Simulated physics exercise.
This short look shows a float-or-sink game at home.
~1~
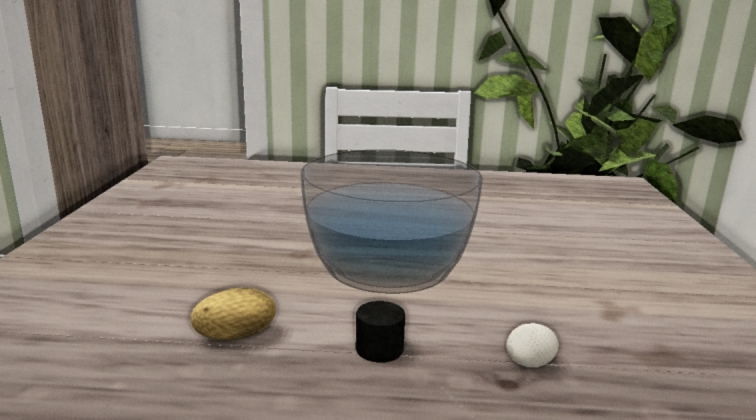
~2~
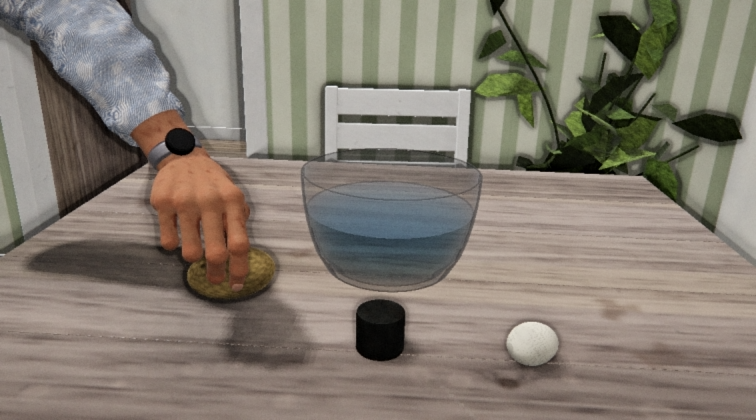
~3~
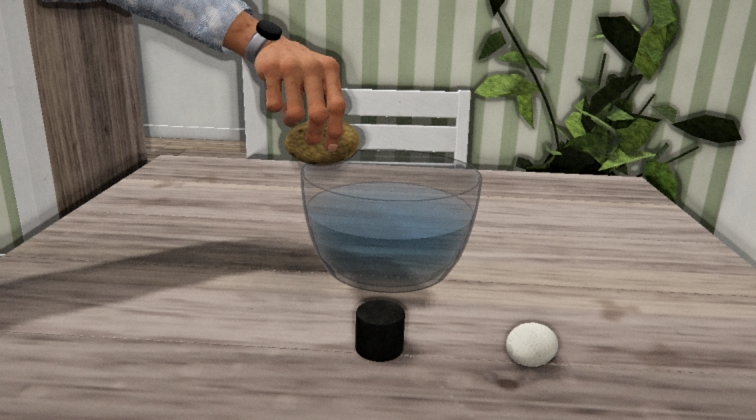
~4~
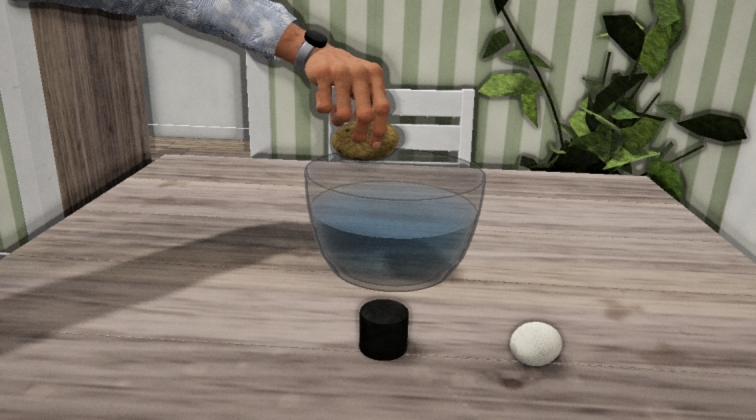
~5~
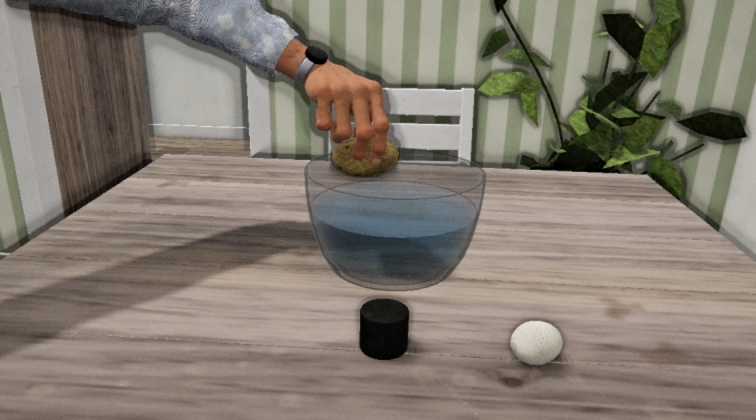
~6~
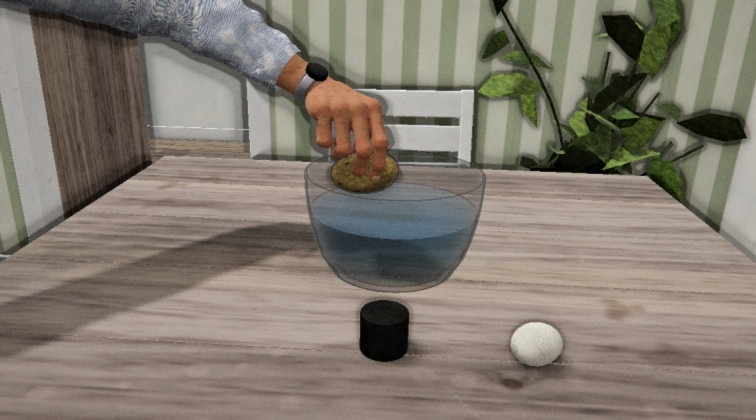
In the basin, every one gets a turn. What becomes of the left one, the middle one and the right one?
Starting at the left, it drops under, then it drops under, then it drops under.
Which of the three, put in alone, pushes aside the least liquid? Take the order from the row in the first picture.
Answer: The far-right item.
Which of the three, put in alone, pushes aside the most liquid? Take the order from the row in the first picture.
The leftmost piece.
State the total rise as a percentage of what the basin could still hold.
14 %.
Shortly, the potato ends at the bottom.
Then, the iron weight ends at the bottom.
At the finish, the egg ends at the bottom; afloat, none of them.
